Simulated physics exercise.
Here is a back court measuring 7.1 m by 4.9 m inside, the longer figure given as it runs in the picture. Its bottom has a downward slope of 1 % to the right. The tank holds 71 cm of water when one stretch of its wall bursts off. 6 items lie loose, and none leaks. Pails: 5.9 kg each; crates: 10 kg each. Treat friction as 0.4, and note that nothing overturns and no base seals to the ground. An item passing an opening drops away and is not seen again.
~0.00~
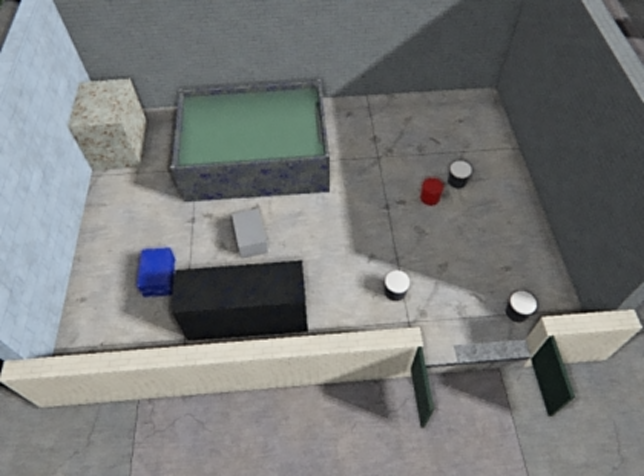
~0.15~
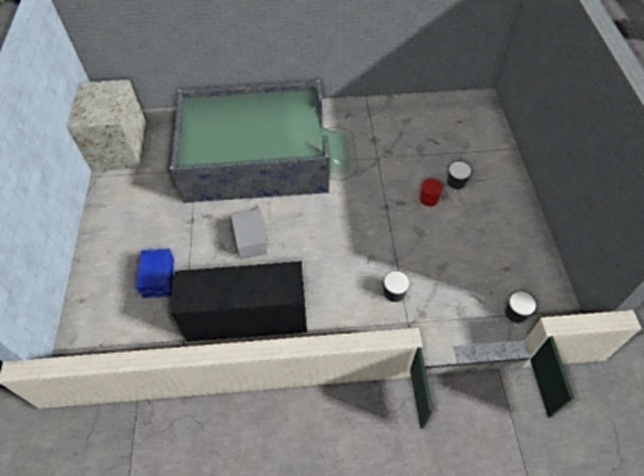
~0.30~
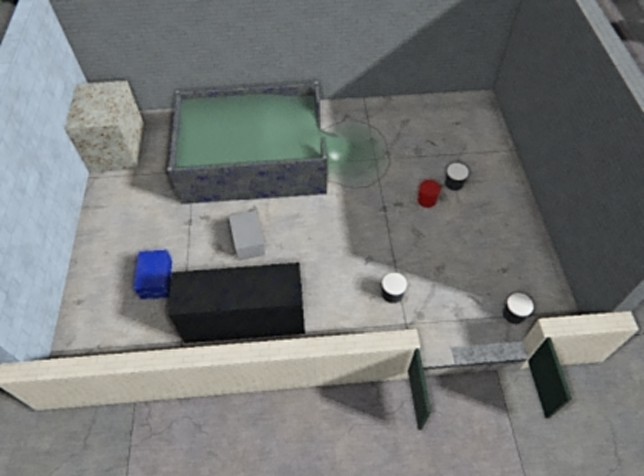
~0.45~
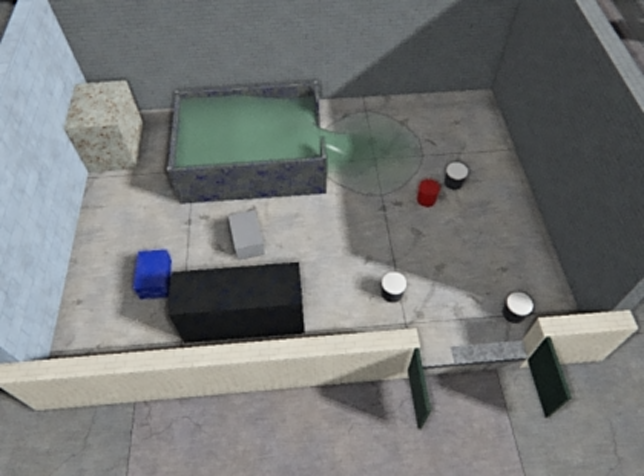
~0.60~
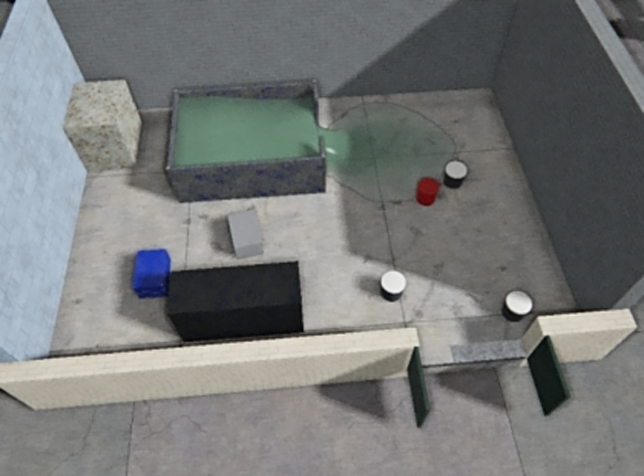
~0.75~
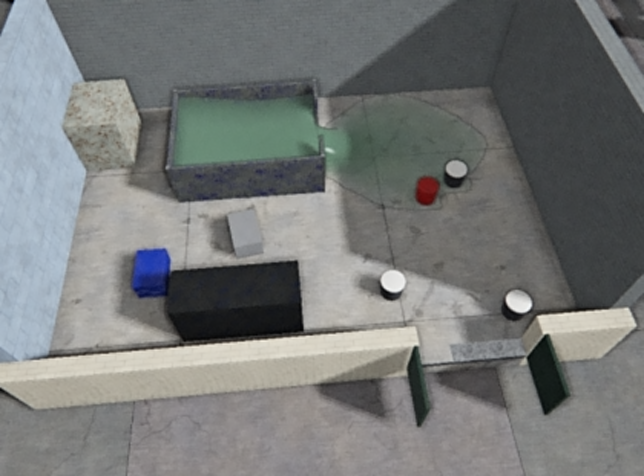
Green water burst through the right side of a walled tank and spread rightward across the grey floor, reaching around a red pail and a white-topped can, while all the loose items stayed put.
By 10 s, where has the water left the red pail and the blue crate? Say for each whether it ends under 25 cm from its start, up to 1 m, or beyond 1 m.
The red pail is relocated far, the blue crate is left in its spot.
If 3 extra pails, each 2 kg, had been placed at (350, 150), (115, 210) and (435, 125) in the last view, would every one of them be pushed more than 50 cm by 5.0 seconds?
From first to last: Surpasses it, does not reach it, surpasses it.
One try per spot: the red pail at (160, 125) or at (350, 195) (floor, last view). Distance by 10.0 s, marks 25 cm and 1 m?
In that order: It stays put; it holds its place.
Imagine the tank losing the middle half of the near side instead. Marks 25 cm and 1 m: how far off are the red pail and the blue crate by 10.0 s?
The red pail would remain almost still and the blue crate would be washed far off.
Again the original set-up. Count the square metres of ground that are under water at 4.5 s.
20 m2.
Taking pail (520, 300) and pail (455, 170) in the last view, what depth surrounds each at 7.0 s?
Roughly 5 and 6 cm.
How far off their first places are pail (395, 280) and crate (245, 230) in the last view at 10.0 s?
Respectively: 80 cm / 20 cm.
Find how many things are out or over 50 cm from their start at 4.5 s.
The answer is 3.
After 2.0 s the red pail is near (533, 246), 1.7 m from its start, aground; the blue crate is near (149, 267), 0.0 m from its start, aground; 0 of 6 are out; 1 afloat.
After 4.5 s the red pail has gone out; the blue crate is near (149, 267), 0.0 m from its start, aground; 1 of 6 are out; 0 afloat.
After 7.0 s the red pail has gone out; the blue crate is near (149, 267), 0.0 m from its start, aground; 1 of 6 are out; 0 afloat.
After 10.0 s the red pail has gone out; the blue crate is near (149, 267), 0.0 m from its start, aground; 1 of 6 are out; 0 afloat.
